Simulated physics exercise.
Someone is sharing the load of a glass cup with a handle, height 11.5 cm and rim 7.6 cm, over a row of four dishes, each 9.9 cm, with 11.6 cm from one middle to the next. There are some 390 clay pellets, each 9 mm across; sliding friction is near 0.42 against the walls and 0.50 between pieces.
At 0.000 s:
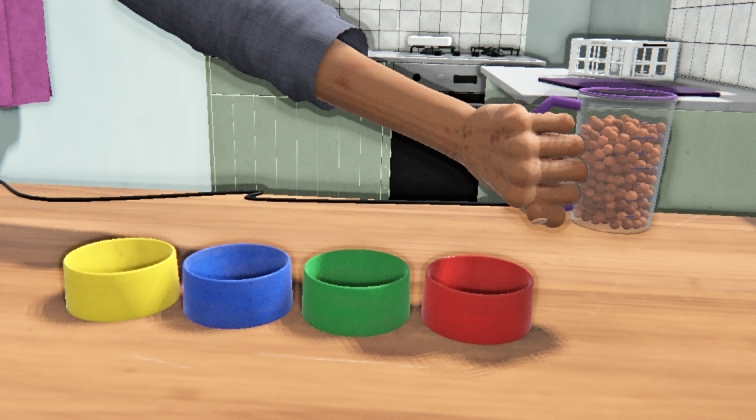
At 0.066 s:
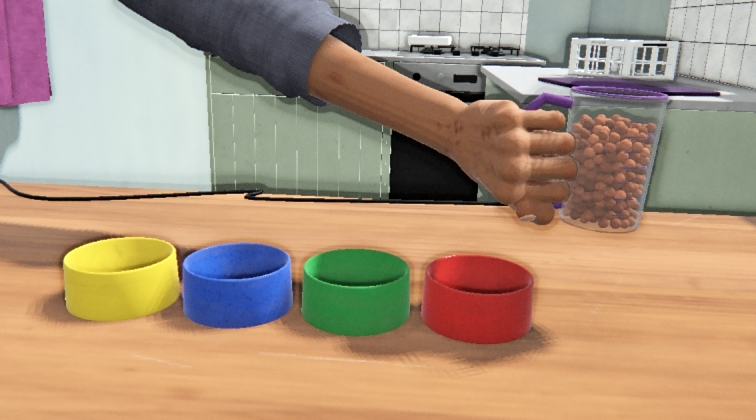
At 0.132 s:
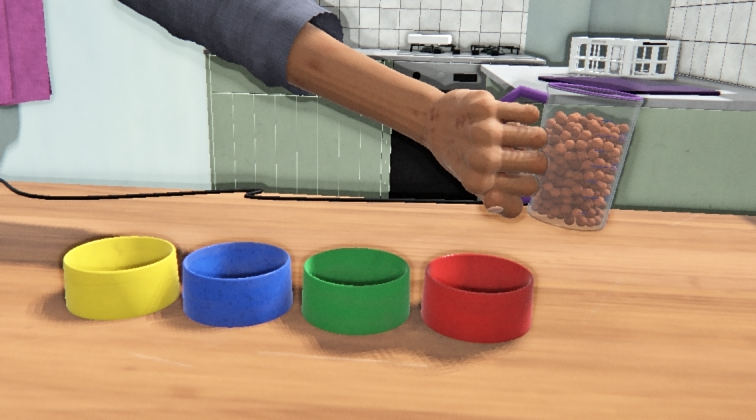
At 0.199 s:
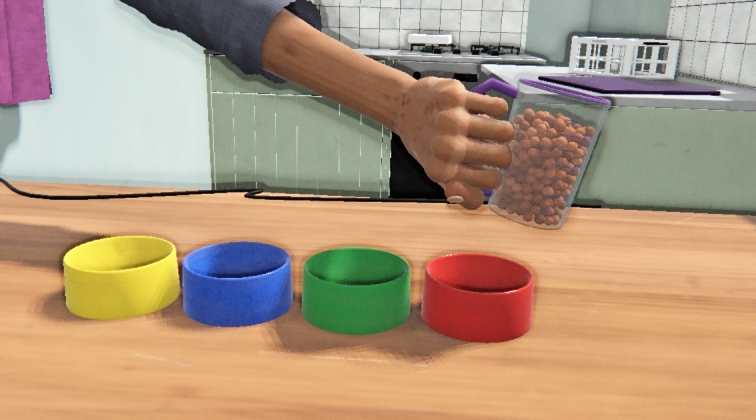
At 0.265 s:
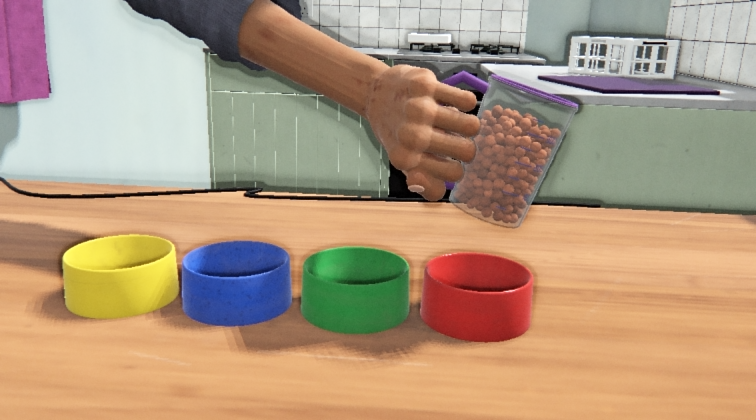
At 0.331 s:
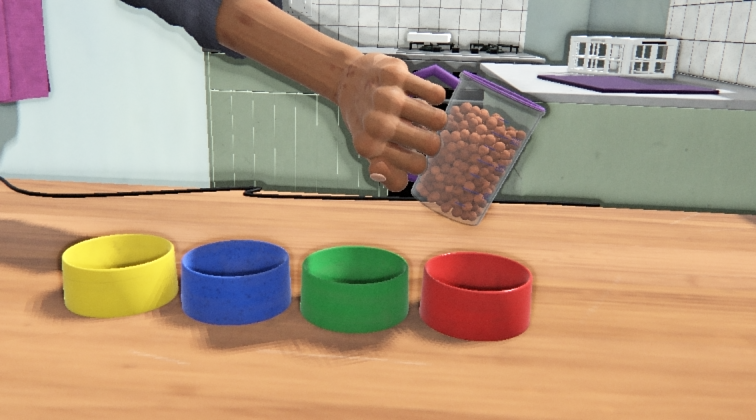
A hand gripping a clear cup of small brown balls starts upright at the right, above a wooden counter, then moves left past the red dish's far side. As it travels, the cup leans steadily further to the right, ending tilted above the red dish, beside green, blue and yellow ones.
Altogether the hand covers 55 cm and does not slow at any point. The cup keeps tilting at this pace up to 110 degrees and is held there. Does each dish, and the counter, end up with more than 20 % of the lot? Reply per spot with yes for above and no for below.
Red: No, below. Blue: No, below. Green: No, below. Yellow: Yes, above. Counter: No, below.
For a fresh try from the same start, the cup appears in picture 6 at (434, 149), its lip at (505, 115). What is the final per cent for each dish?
Red 0, blue 0, green 0, yellow 100.
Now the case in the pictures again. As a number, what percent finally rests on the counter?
Close to 0 per cent, give or take.
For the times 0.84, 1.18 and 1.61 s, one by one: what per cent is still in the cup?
Going in order, it reads 100, then 100, and finally 70 per cent.
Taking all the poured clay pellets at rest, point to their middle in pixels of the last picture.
At about (121, 266).
Then, at 0.84 s, tilt 64 degrees; cup holds 100 %.
After 1.18 s, tilt 92 degrees; cup holds 100 %.
Then, at 1.61 s, tilt 110 degrees; cup holds 70 %, yellow 25 %.
In the end, at 3.4 s, red 0 %, blue 0 %, green 0 %, yellow 100 %, counter 0 %.
